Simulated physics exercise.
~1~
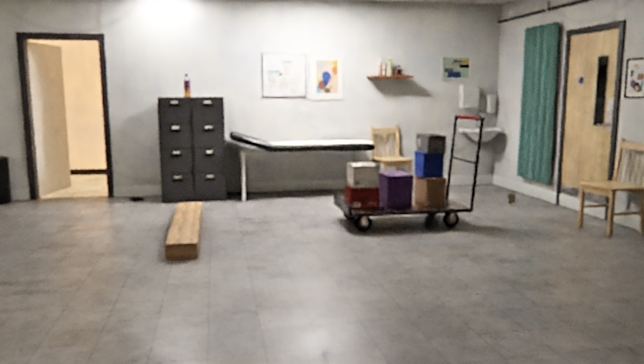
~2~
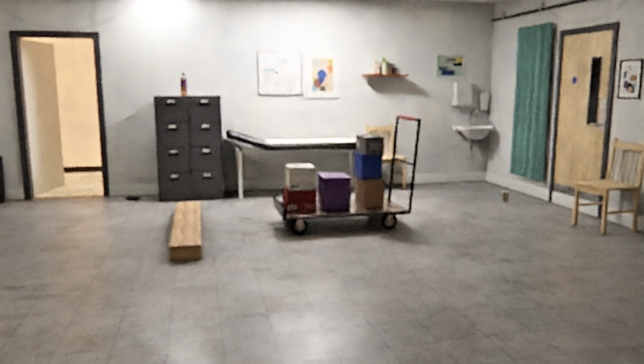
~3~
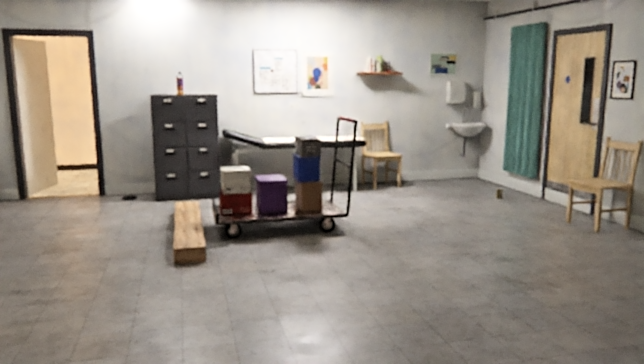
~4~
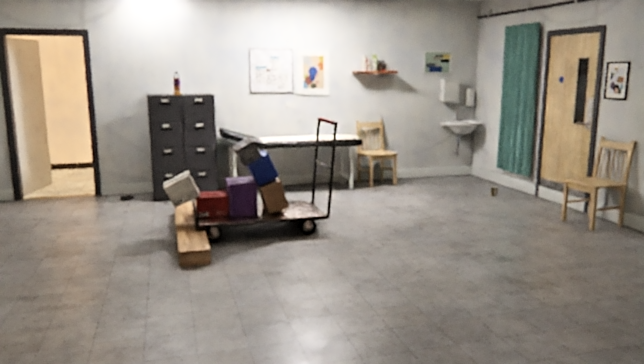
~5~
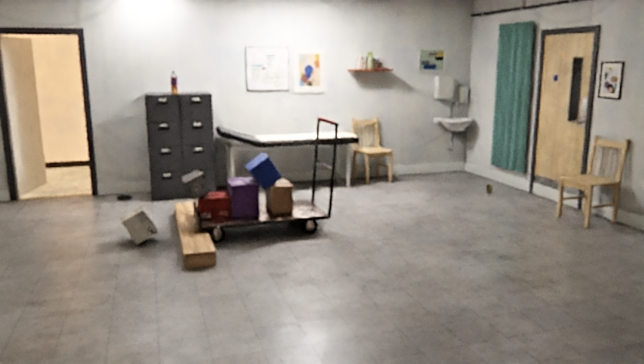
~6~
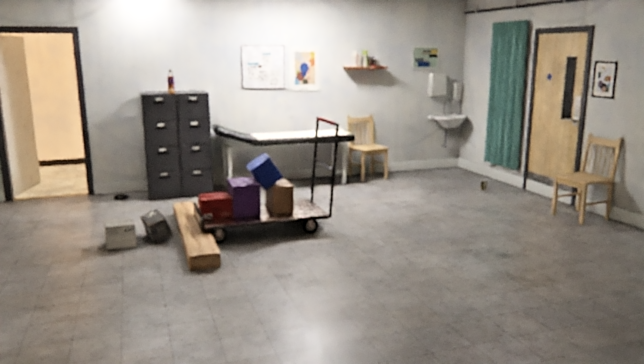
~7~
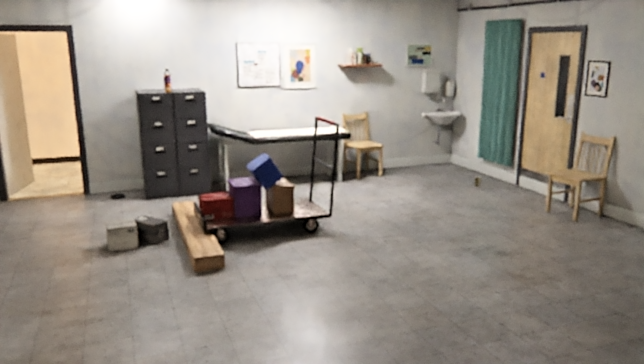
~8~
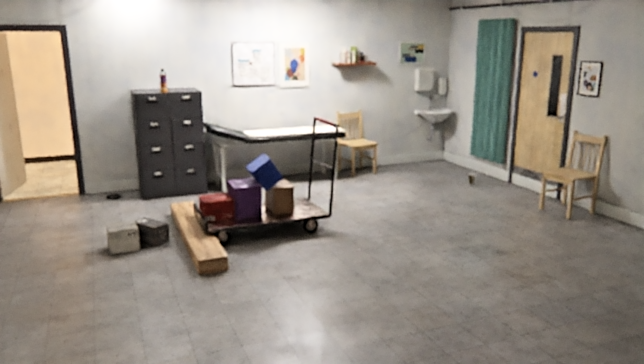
A loaded trolley rolls left into a wooden beam, spilling two boxes onto the floor.
